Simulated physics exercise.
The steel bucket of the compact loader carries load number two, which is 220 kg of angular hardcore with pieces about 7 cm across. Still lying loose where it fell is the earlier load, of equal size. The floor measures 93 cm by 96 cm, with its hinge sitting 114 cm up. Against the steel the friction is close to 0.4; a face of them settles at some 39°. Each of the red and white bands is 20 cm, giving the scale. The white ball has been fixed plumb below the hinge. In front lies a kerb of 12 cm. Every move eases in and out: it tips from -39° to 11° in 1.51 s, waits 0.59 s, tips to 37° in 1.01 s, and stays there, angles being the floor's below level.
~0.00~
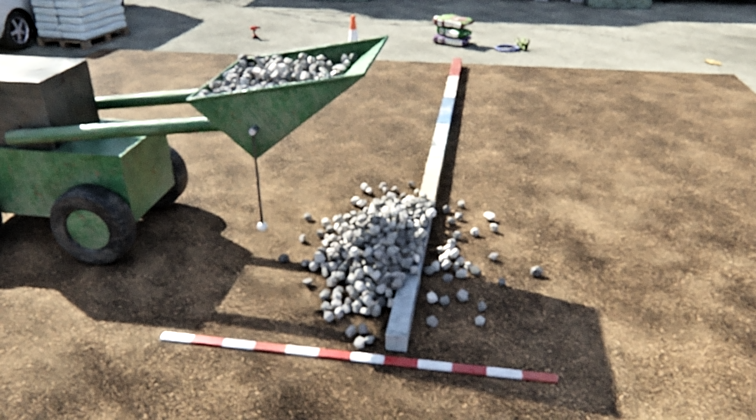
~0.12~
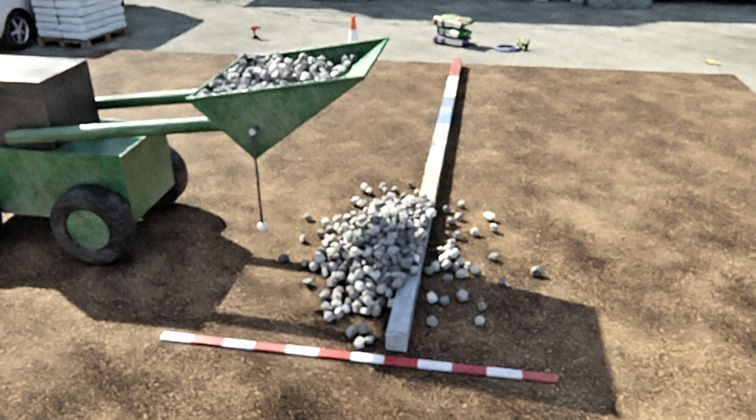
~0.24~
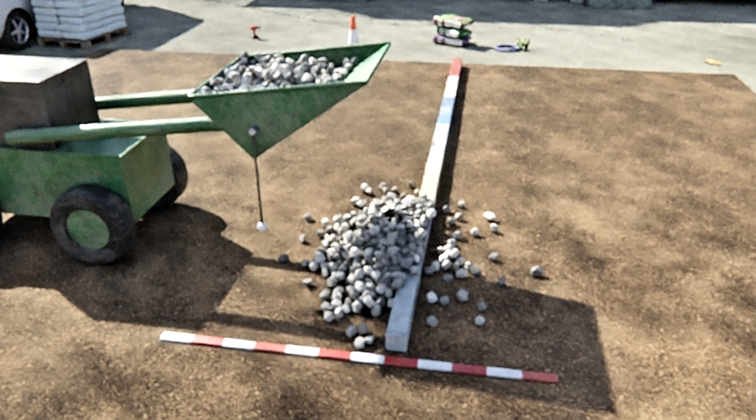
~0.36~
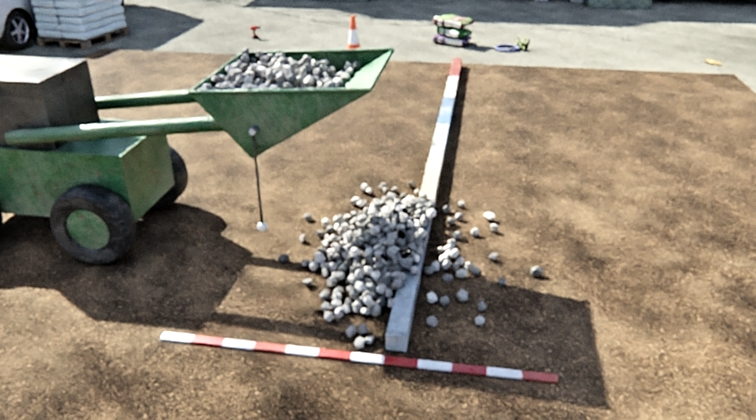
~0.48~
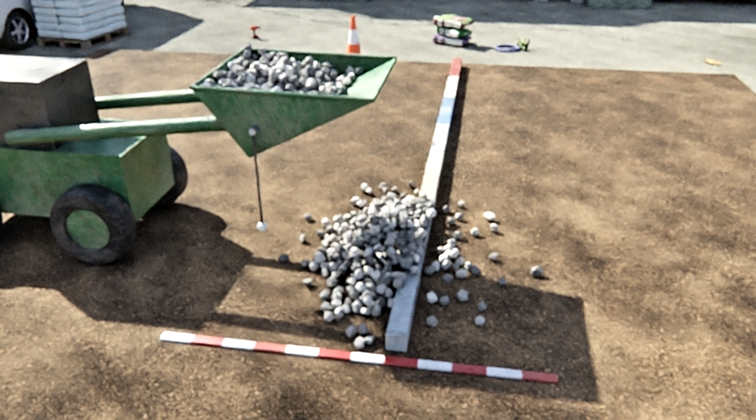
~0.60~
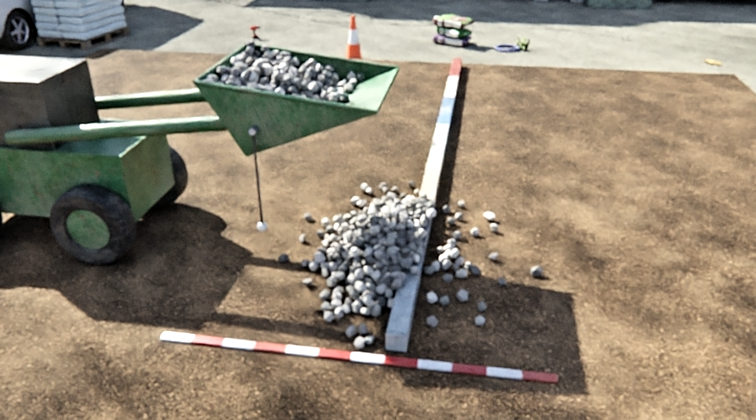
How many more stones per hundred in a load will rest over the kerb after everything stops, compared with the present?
I would say 37 per hundred.
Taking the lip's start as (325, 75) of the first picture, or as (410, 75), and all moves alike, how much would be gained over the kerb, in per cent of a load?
First place: Roughly 5 %; second place: Roughly 95 %.
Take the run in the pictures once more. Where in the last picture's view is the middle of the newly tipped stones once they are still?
Middle: Approx. (399, 238) px.
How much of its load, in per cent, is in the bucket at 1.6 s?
It holds some 100 per cent.
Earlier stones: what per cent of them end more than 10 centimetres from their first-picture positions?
Close to 5 per cent.
After 1.1 s the floor is at 3°; in per cent of one load, 100 in the bucket, 93 on this side of the kerb, 7 over the kerb; the foremost stones are at (494, 266).
After 1.6 s the floor is at 11°; in per cent of one load, 100 in the bucket, 93 on this side of the kerb, 7 over the kerb; the foremost stones are at (494, 266).
After 3.6 s the floor is at 37°; in per cent of one load, 15 in the bucket, 167 on this side of the kerb, 18 over the kerb; the foremost stones are at (499, 253).
After 6.1 s the floor is at 37°; in per cent of one load, 0 in the bucket, 156 on this side of the kerb, 44 over the kerb; the foremost stones are at (529, 279). Net gain over the kerb, 37.
